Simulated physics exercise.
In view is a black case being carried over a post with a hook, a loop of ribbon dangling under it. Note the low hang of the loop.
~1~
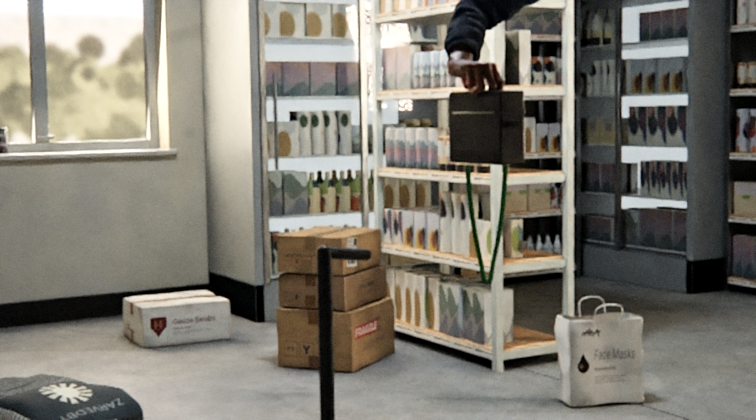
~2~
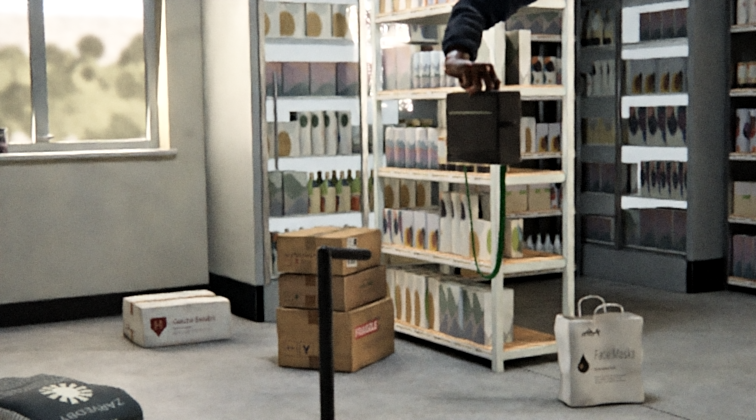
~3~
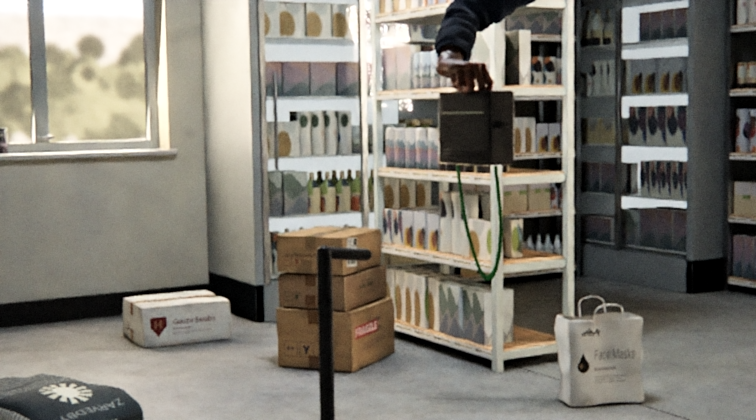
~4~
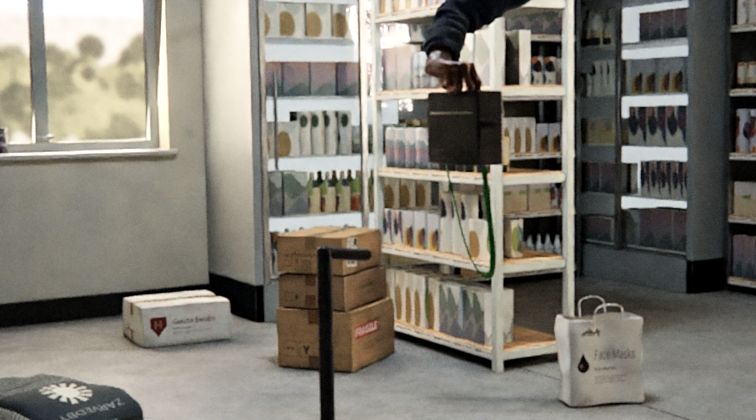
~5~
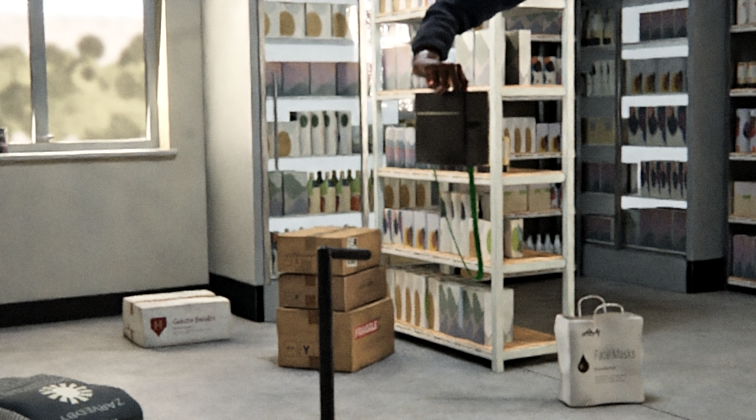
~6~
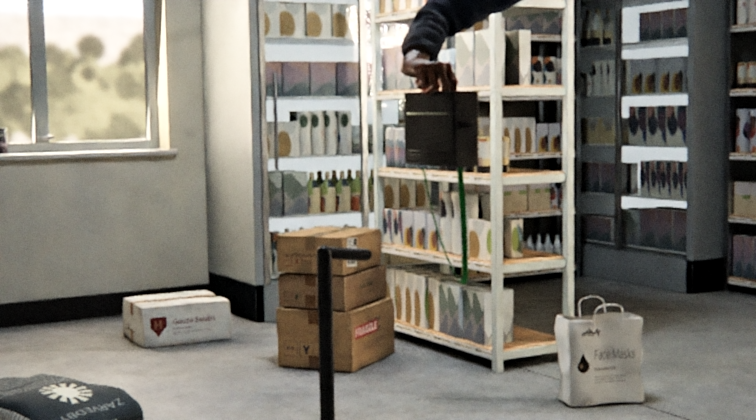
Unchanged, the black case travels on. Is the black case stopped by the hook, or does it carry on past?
The black case is stopped.
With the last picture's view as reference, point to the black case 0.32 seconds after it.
(397, 130).
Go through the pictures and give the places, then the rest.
In the first frame, black case (486, 127); hook tip (366, 255).
In the second frame, black case (483, 127); bottom of the loop (486, 277).
In the third frame, black case (476, 128).
In the fourth frame, black case (464, 128); bottom of the loop (485, 276).
In the fifth frame, black case (451, 128).
In the sixth frame, black case (441, 129); bottom of the loop (461, 282); hook tip (366, 255); hook points towards it, loop hangs below the hook.
Then, 0.32 s later than the last view, case nearing the post near (397, 130).
Then, 0.92 s later than the last view, case over the post near (311, 132).
Finally, case past the post near (240, 134); loop tight round the post, hand stopped. The black case gets caught.
